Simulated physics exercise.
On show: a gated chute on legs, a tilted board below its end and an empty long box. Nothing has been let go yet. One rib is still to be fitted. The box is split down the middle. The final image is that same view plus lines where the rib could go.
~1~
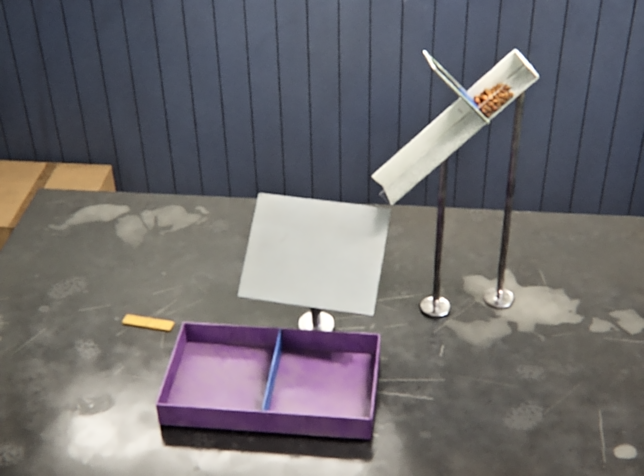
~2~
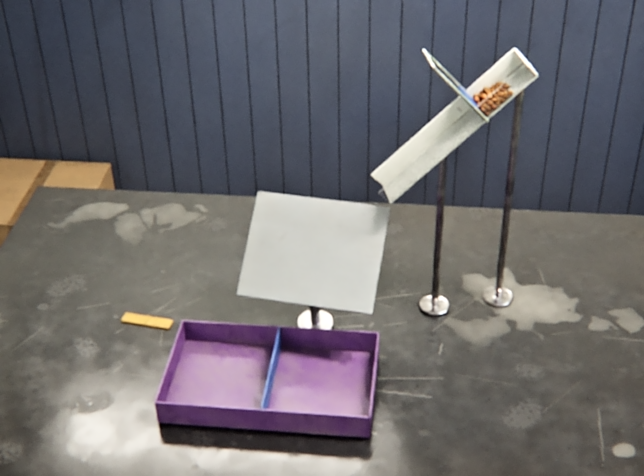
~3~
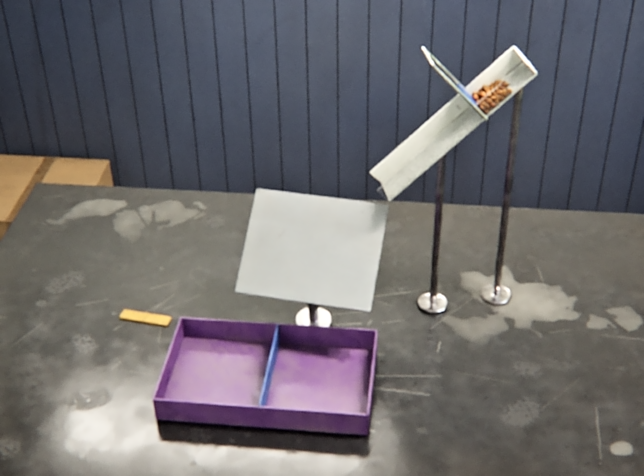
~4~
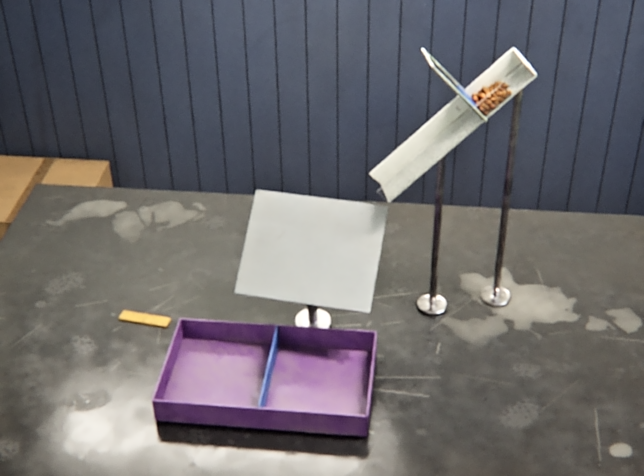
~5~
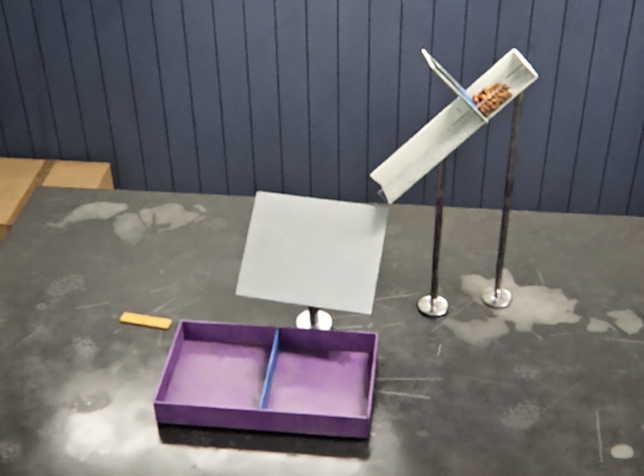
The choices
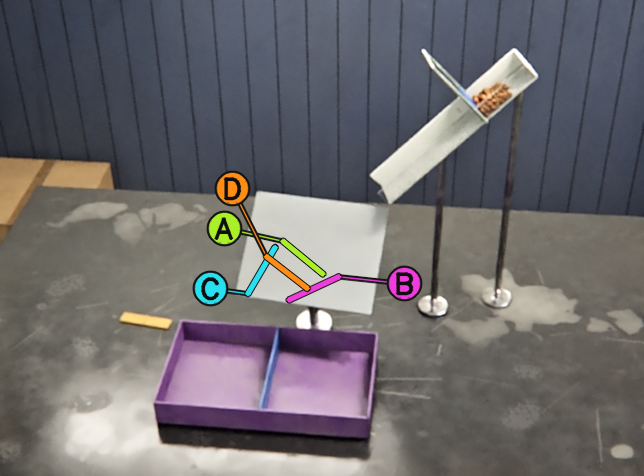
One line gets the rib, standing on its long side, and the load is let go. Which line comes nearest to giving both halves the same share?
Line C.
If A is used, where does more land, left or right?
Right.
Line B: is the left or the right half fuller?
Left.
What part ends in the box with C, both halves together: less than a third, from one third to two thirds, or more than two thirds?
Line C gives more than two thirds.
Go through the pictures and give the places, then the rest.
Load behind the gate (493, 100), cereal balls; lip of the chute (388, 196), sloping fairly steeply, in the first frame.
Middle of the board (313, 251), tilted fairly steeply; middle of its low edge (303, 304); of its high edge (323, 199), in the second frame.
Front corners of the box (153, 399) and (368, 415); front end of its middle wall (259, 407); gate still shut (465, 94), in the third frame.
Middle of the load (491, 98); lip (385, 193), in the fourth frame.
Middle of the load (492, 100); lip (386, 195), in the fifth frame.
On the marked copy, line A from (283, 241) to (322, 274); line B from (338, 276) to (289, 299); line C from (275, 247) to (247, 293); line D from (266, 256) to (307, 288).
Choosing A, of what is caught, about a tenth in the left half, almost all in the right.
Choosing B, of what is caught, every piece in the left half, not one piece in the right.
Choosing C, of what is caught, roughly two thirds in the left half, roughly a third in the right.
Choosing D, of what is caught, about a tenth in the left half, almost all in the right.
